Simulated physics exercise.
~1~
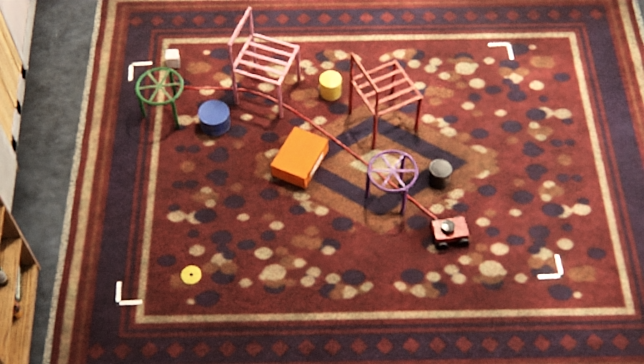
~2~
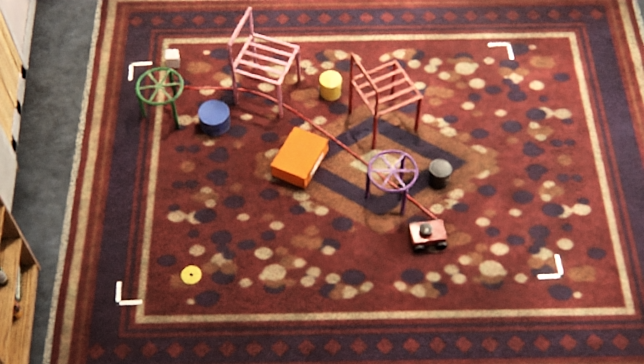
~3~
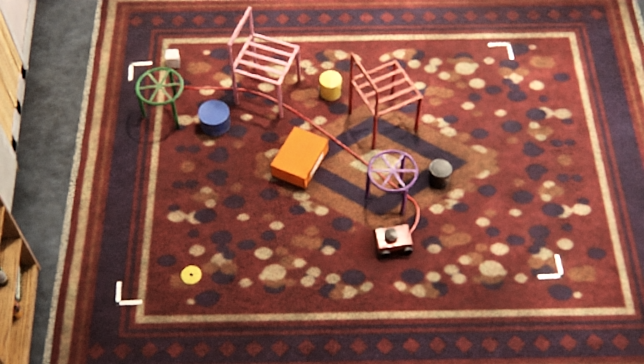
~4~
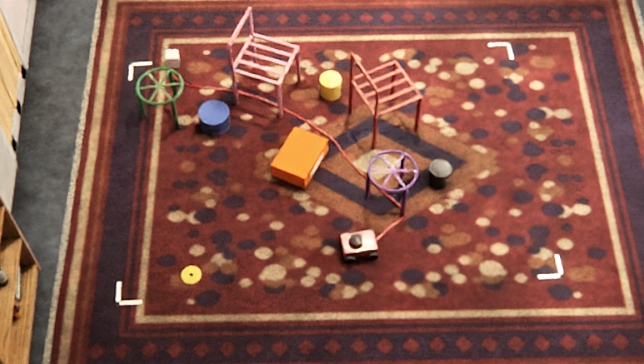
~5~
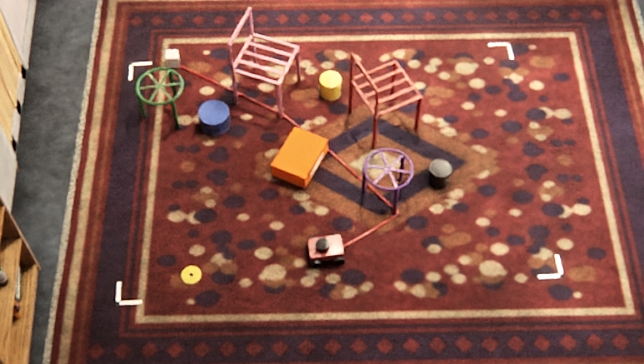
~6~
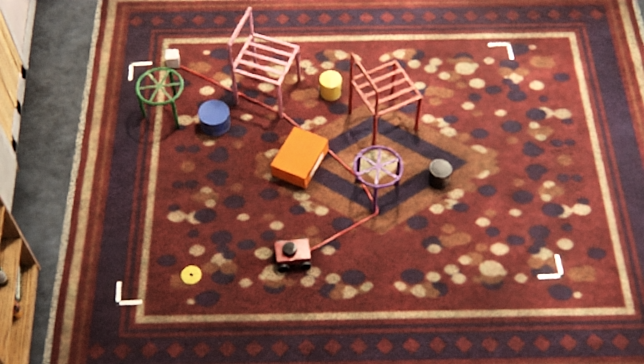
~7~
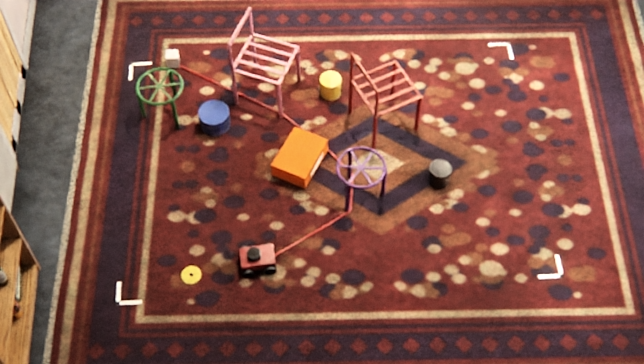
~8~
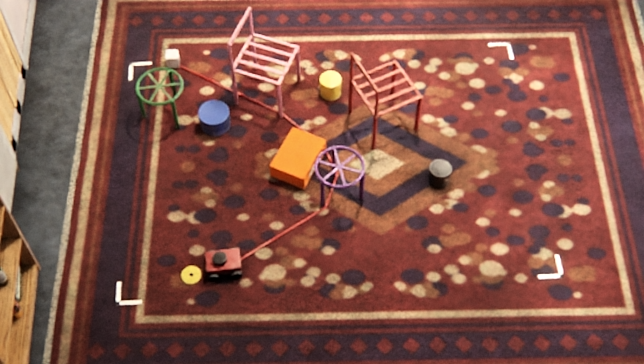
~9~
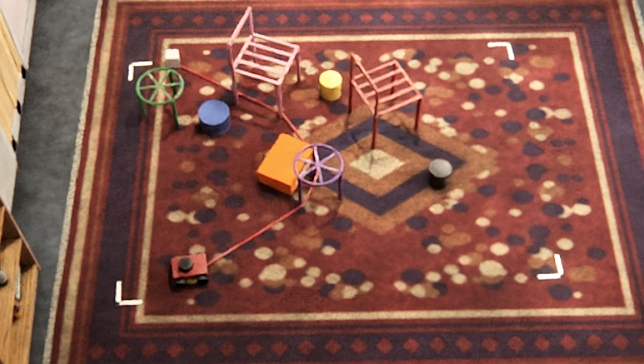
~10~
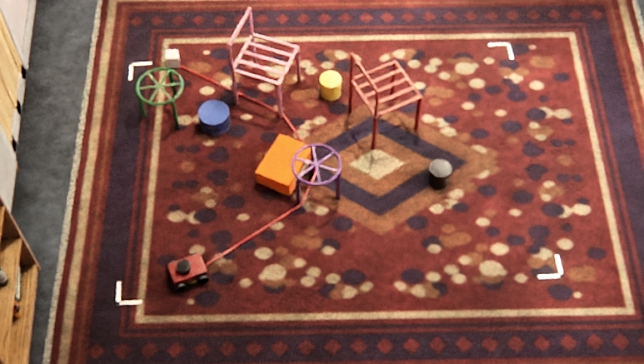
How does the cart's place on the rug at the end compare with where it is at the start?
At the start the cart is at the lower right, just below and to the right of the purple stool. At the end it stands at the lower left of the rug, where the yellow mark was showing.
